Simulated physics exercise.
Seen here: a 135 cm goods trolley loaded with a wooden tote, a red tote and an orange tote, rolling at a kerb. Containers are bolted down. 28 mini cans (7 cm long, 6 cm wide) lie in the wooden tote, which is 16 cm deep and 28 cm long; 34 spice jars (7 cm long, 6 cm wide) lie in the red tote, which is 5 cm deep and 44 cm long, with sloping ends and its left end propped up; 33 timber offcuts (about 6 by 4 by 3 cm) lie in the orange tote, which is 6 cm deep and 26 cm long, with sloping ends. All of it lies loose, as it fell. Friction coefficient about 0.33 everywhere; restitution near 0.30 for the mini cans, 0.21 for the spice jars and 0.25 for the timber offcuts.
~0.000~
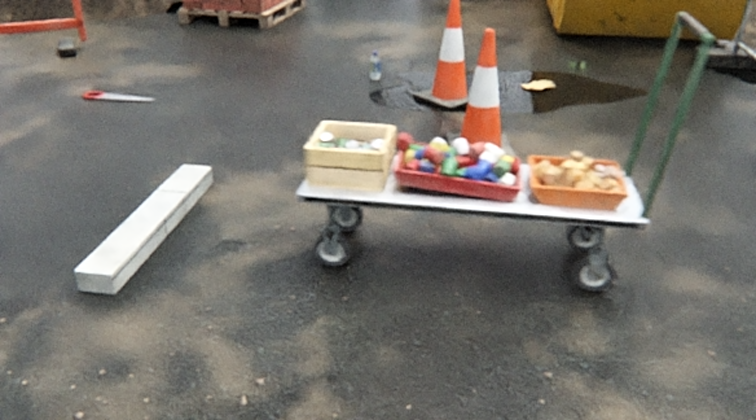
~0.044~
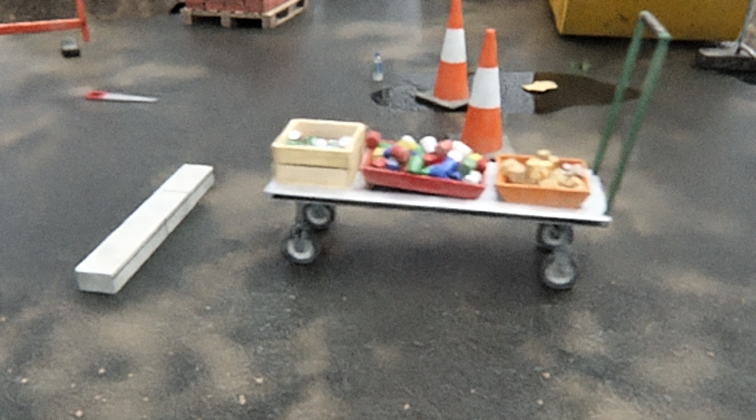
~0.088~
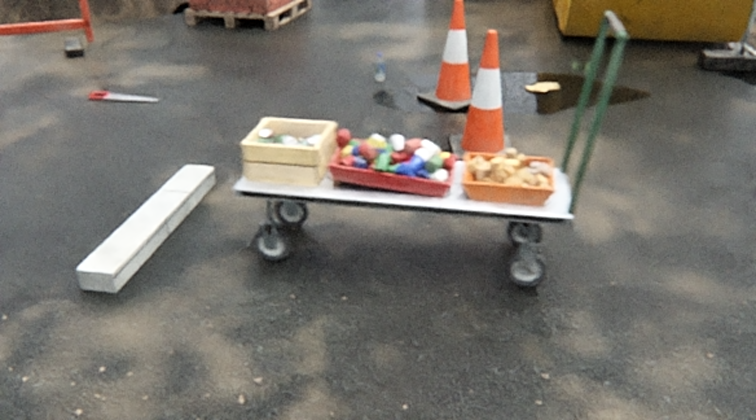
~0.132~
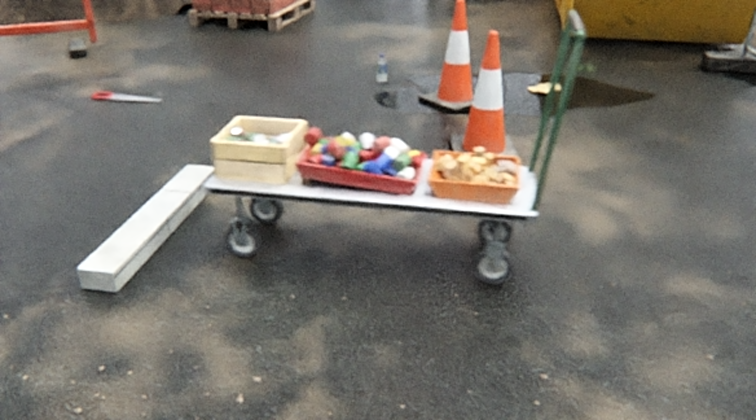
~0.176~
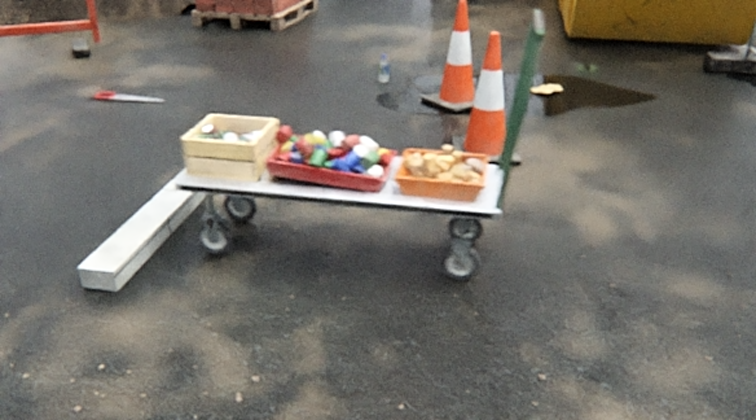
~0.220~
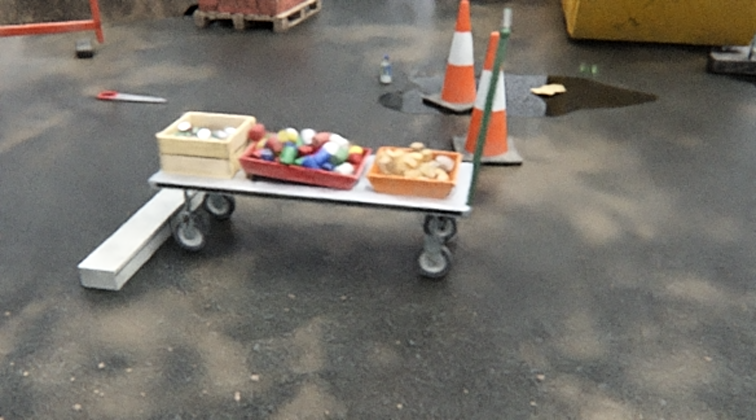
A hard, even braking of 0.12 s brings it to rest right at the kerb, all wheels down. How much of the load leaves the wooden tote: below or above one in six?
It sheds under a sixth of them.
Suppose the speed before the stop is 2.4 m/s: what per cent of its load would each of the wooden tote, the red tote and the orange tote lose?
In that case wooden tote 0, red tote 10, orange tote 20 per cent.
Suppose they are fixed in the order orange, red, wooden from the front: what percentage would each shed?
In that case wooden tote 0, red tote 40, orange tote 40 per cent.
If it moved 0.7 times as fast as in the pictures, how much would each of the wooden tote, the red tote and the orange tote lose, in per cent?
Then wooden tote 0, red tote 20, orange tote 20 per cent.
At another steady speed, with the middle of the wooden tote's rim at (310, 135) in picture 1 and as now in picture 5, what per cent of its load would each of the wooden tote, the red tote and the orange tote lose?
In that case wooden tote 0, red tote 10, orange tote 20 per cent.
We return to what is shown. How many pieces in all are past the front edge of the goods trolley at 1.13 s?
Roughly 1.
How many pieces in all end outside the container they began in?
Roughly 25 in all.
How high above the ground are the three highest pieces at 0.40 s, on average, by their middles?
Some 62 cm up.
After 0.28 s, the wooden tote has all 28, the red tote is down by 1 of 34 and the orange tote is down by 1 of 33.
After 0.40 s, the wooden tote has all 28, the red tote is down by 5 of 34 and the orange tote is down by 9 of 33.
After 0.63 s, the wooden tote is down by 1 of 28, the red tote is down by 10 of 34 and the orange tote is down by 12 of 33.
Outcome (at 1.13 s), the wooden tote is down by 1 of 28, the red tote is down by 11 of 34 and the orange tote is down by 12 of 33. Asked share, 1 of 28, 4 per cent.
